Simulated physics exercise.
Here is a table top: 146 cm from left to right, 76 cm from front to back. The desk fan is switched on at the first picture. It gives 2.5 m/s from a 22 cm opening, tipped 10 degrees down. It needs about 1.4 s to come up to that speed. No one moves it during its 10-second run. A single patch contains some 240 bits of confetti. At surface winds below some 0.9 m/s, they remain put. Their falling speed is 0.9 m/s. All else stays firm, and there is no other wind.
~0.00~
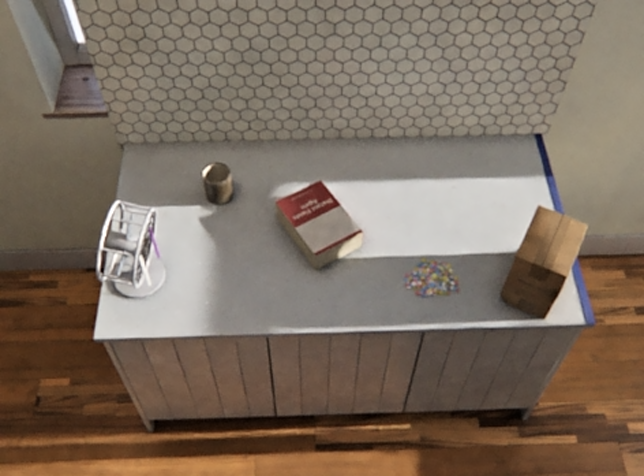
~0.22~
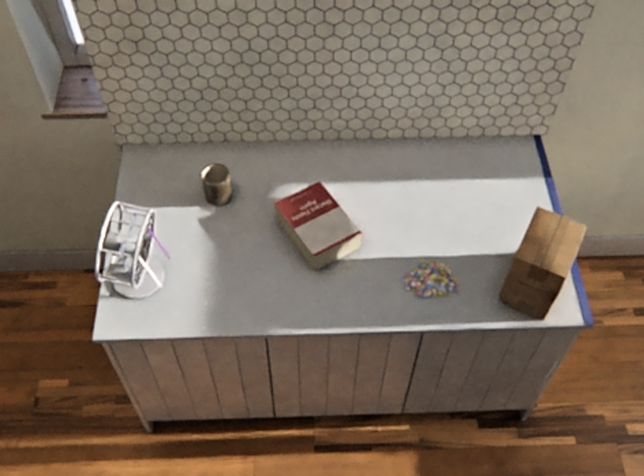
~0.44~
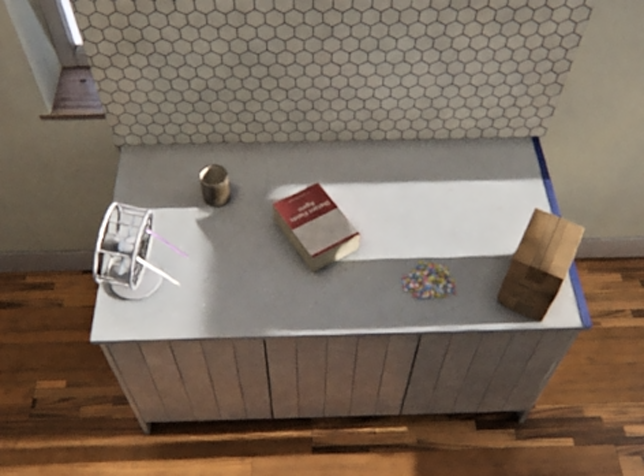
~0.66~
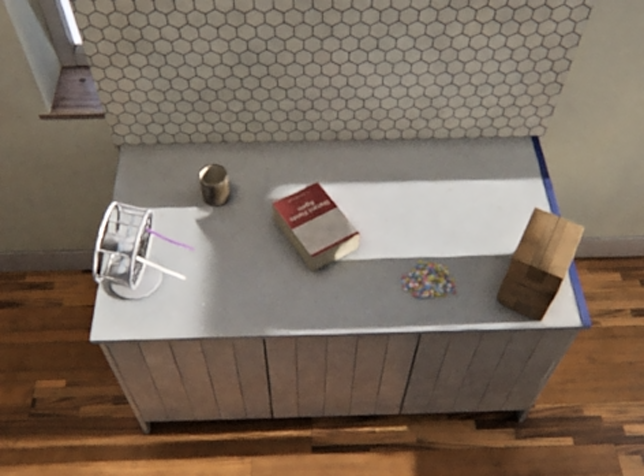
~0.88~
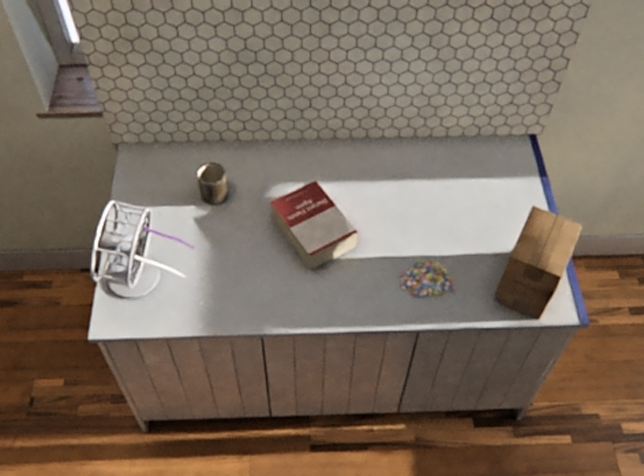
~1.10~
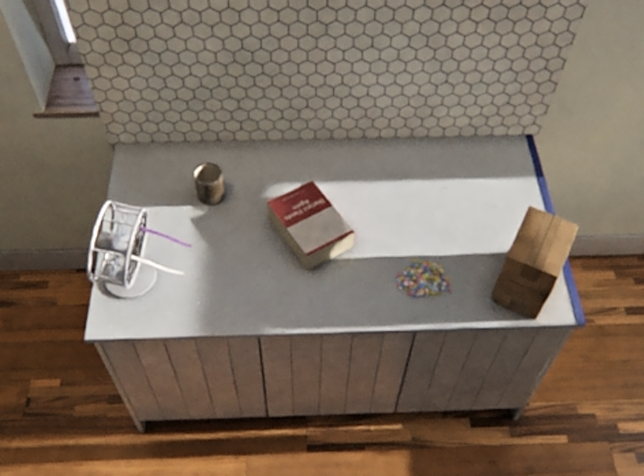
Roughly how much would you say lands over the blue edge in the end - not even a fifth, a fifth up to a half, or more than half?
The fraction is larger than a half.
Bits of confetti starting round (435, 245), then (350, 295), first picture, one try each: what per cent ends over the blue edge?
20 and 30 in a hundred, respectively.
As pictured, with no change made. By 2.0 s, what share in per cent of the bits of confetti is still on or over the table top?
Around 100 in a hundred are still there.
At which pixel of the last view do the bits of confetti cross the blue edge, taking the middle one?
Around (542, 167).
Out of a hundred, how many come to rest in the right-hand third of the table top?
20 %.
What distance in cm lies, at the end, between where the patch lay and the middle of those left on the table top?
Close to 65 cm.
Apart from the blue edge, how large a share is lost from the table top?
I would say close to 5 %.
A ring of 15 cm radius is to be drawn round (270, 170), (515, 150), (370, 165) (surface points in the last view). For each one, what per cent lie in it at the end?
I would say some 0 %, 15 % and 0 % respectively.
After 2.0 s, 100 % are on the move or not yet settled, 0 % are over the blue edge; the middle of those still in play is near (496, 216).
After 3.2 s, 16 % are on the move or not yet settled, 65 % are over the blue edge; the middle of those still in play is near (516, 150).
After 5.5 s, 6 % are on the move or not yet settled, 72 % are over the blue edge; the middle of those still in play is near (523, 148).
After 10.0 s, at the end, 73 % are over the blue edge; the middle of those still in play is near (523, 148).
